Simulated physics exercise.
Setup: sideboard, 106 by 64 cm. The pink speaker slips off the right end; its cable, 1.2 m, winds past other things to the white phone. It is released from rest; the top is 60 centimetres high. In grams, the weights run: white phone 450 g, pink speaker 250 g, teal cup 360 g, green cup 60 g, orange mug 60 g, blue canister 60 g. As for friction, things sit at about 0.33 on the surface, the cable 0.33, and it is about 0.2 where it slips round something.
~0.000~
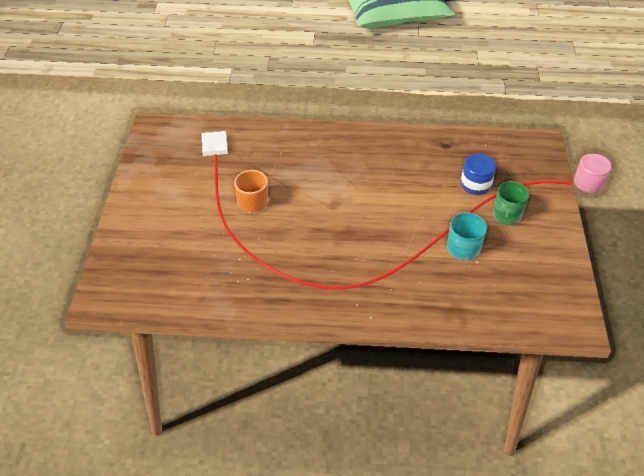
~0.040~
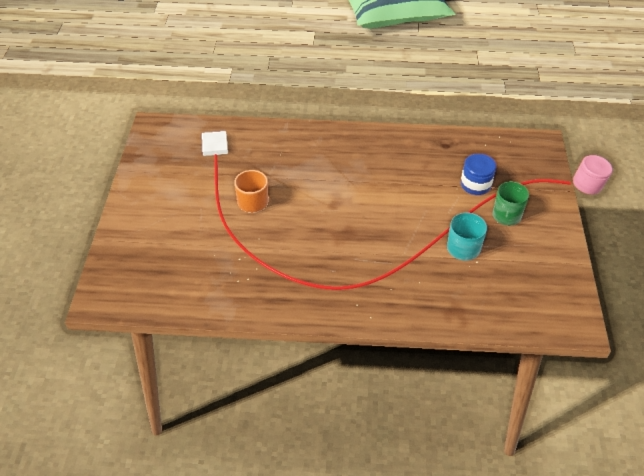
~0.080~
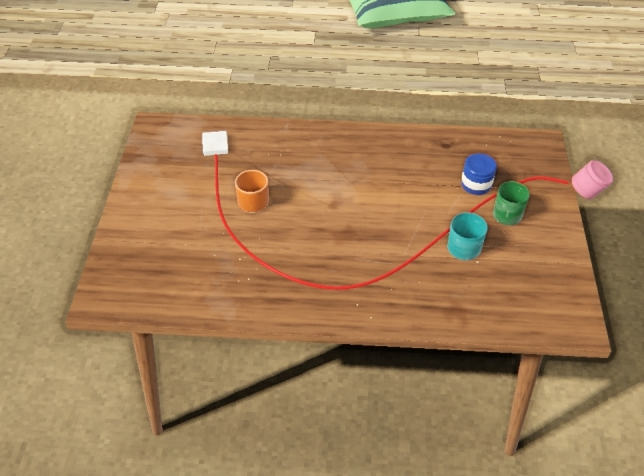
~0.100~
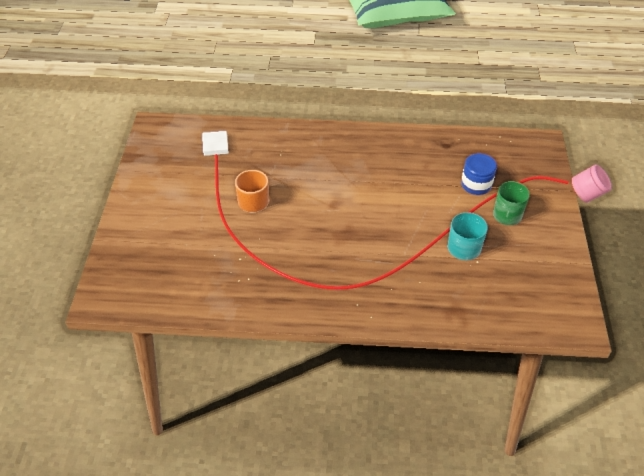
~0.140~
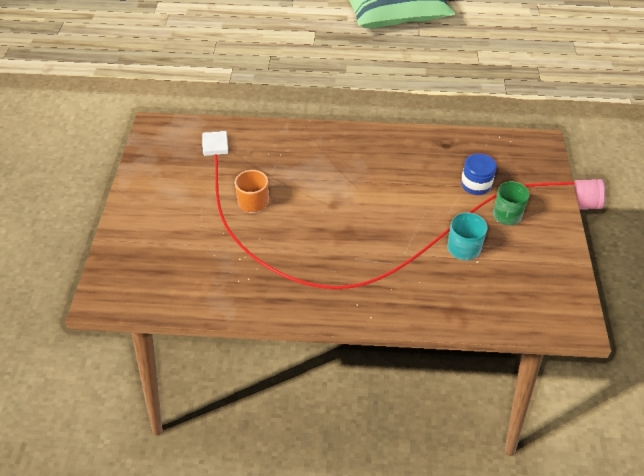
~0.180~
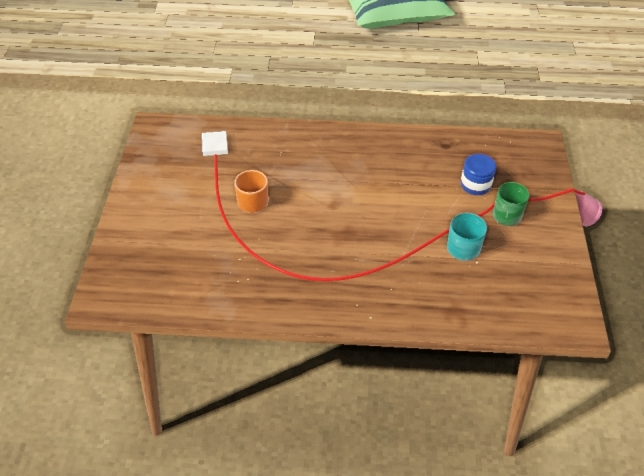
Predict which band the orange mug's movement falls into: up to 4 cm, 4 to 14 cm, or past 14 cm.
It covers lots of ground.
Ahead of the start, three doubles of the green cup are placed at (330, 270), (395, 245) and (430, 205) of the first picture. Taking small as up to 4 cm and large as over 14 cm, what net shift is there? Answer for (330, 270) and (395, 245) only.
The first ends up with a long displacement, the second with a long displacement.
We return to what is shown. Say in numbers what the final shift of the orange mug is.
For the orange mug, over the edge.
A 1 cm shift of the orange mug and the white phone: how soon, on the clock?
On the clock, orange mug 0.32 s and white phone 0.42 s.
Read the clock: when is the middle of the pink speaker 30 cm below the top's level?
The clock reads 0.32 s at that moment.
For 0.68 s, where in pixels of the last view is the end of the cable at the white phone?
Near (261, 151).
At 0.4 s, the cable's tail end at (229, 155); orange mug on its side, 27 cm off its start, pink speaker over the edge, blue canister 3 cm off its start.
At 0.7 s, the cable's tail end at (261, 151); orange mug over the edge, blue canister 13 cm off its start, pink speaker over the edge.
At 0.9 s, the cable's tail end at (268, 151); orange mug over the edge, blue canister 13 cm off its start at (493, 128), white phone 9 cm off its start at (253, 146).
At 1.2 s, the cable's tail end at (271, 152); orange mug over the edge, blue canister 13 cm off its start, white phone 10 cm off its start.
At 2.4 s, the cable's tail end at (271, 152); orange mug over the edge, blue canister 13 cm off its start at (493, 128), white phone 10 cm off its start at (256, 146), pink speaker over the edge.
